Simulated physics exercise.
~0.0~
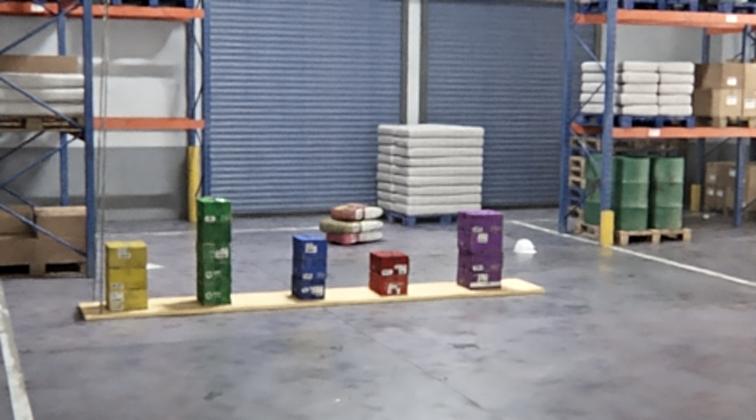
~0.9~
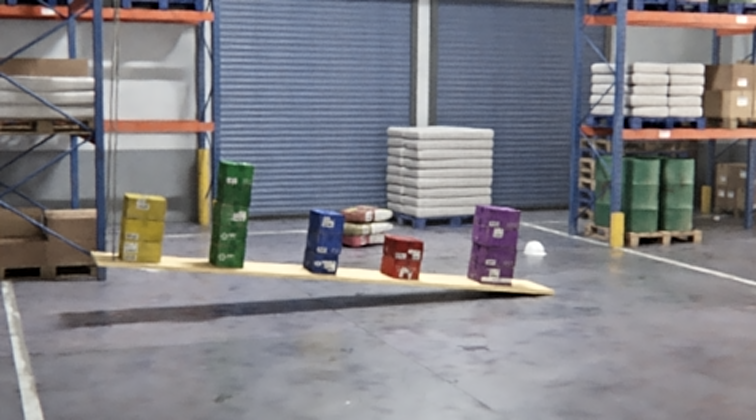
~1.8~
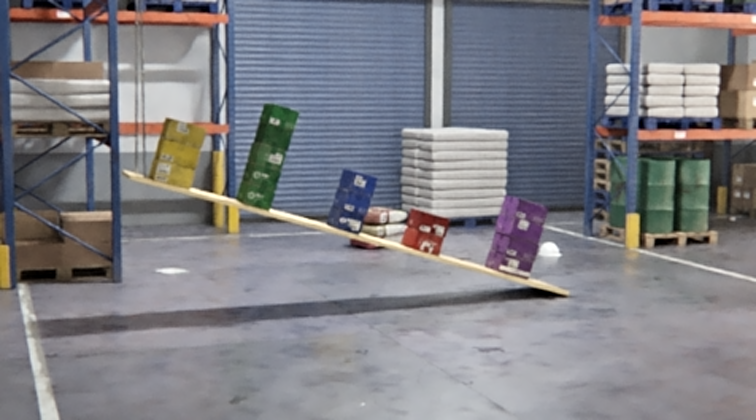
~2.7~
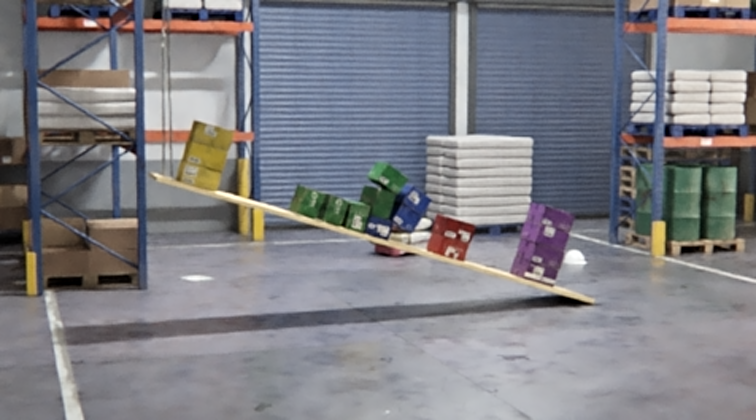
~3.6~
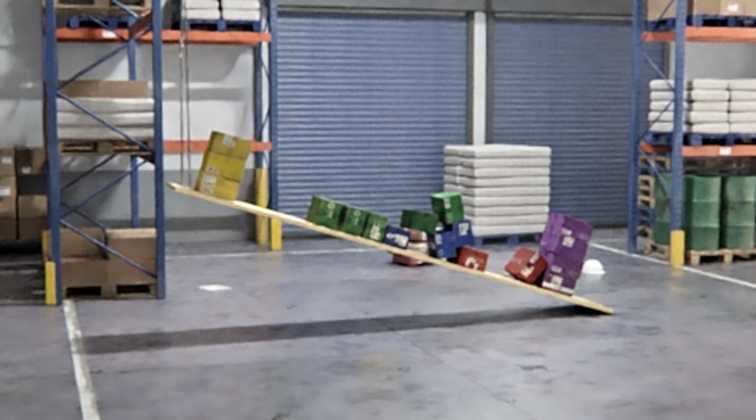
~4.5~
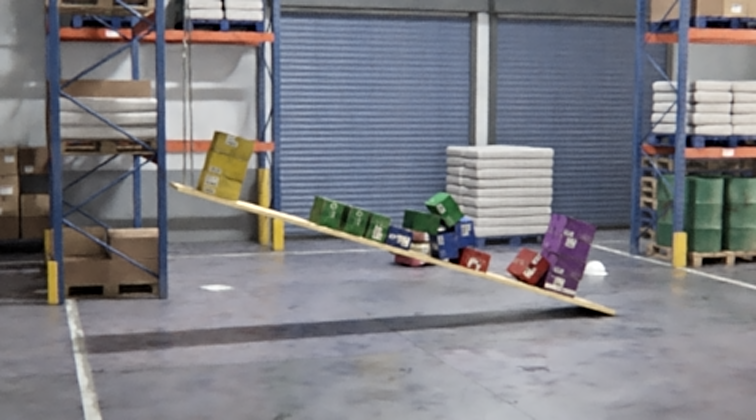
Five stacks of parcels, yellow, green, blue, red and purple from left to right, stand on a long pale deck in a warehouse, seen from the front with shelving at both sides and blue shutters behind. The deck's left end rises while its right end stays on the floor, and the stacks lean with it as the view pans slightly left. The tall green stack topples rightward into the blue one. The blue and red stacks then break apart, tumbling towards purple. The deck rests sloped, with green, blue and red wrecked, while yellow and purple remain stacked.
